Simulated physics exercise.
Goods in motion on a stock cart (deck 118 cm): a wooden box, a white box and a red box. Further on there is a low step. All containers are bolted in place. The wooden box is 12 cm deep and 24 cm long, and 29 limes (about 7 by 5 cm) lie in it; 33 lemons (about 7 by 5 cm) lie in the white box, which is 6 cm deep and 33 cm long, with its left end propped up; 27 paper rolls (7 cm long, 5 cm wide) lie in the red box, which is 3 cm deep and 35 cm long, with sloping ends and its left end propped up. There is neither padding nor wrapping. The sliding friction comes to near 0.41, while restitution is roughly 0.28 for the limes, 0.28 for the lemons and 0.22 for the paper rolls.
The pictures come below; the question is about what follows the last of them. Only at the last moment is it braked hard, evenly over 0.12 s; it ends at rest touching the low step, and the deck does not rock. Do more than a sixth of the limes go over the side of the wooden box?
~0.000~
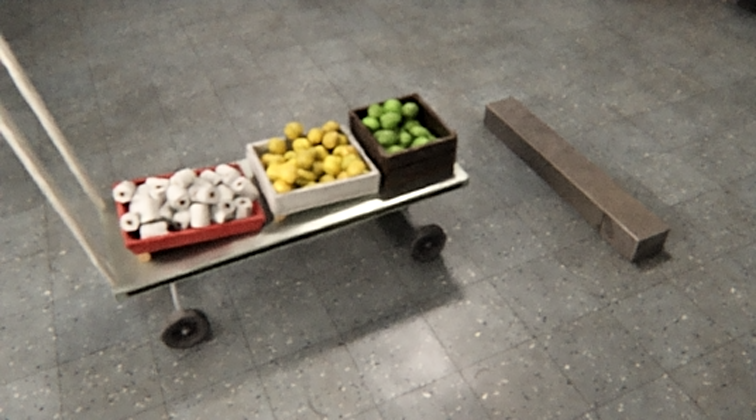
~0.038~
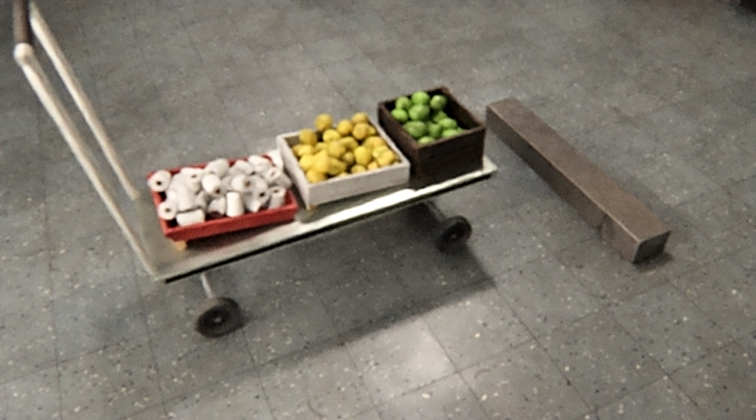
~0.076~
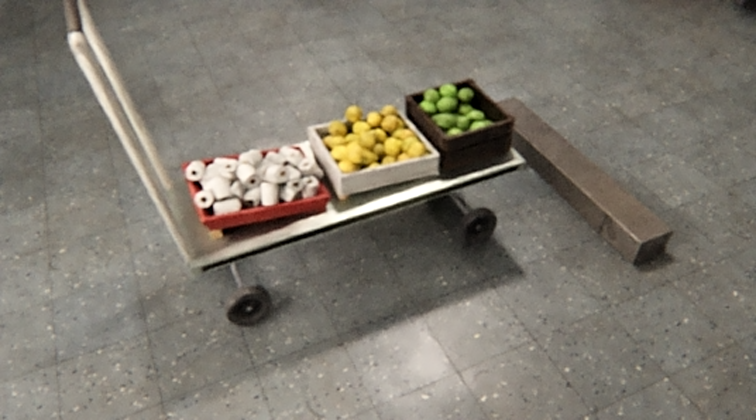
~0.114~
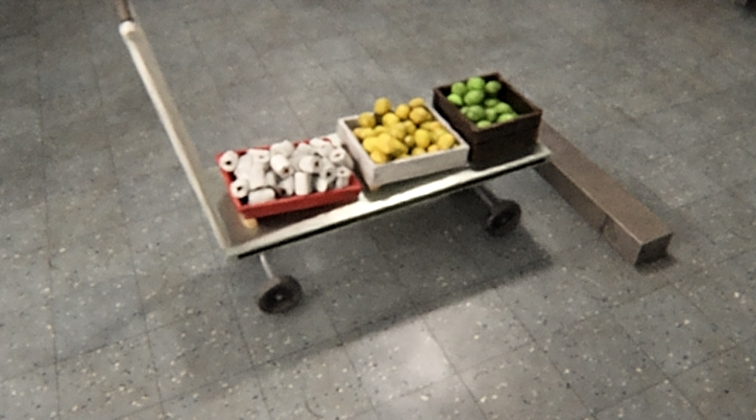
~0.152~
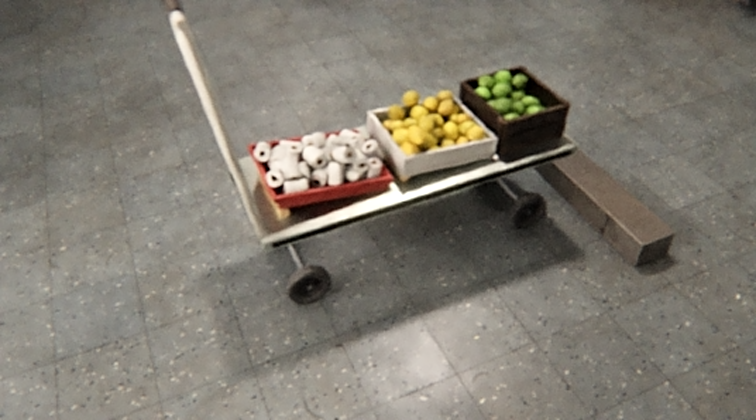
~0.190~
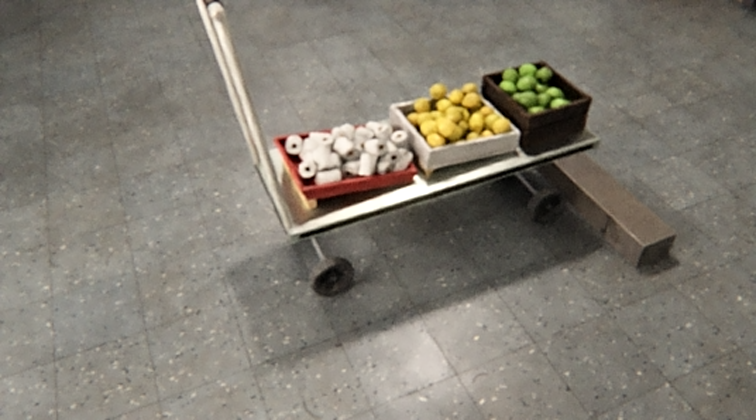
No.
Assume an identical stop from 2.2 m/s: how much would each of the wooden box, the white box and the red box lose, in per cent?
Then wooden box 0, white box 10, red box 20 per cent.
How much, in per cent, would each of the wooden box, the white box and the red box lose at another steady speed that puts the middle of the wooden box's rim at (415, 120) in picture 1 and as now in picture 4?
Wooden box 0 %, white box 10 %, red box 30 %.
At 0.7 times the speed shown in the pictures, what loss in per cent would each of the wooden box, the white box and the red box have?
Wooden box 0, white box 10, red box 20 per cent.
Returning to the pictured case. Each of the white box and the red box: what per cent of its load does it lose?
I'd estimate white box near 15 and red box near 25 per cent.
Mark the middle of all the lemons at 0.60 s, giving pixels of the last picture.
Around (491, 114).
After 0.25 s, the wooden box has all 29, the white box is down by 1 of 33 and the red box has all 27.
After 0.37 s, the wooden box is down by 2 of 29, the white box is down by 3 of 33 and the red box is down by 5 of 27.
After 0.60 s, the wooden box is down by 2 of 29, the white box is down by 4 of 33 and the red box is down by 7 of 27.
Final count (at 1.10 s), the wooden box is down by 2 of 29, the white box is down by 5 of 33 and the red box is down by 7 of 27. Asked share, 2 of 29, 7 per cent.
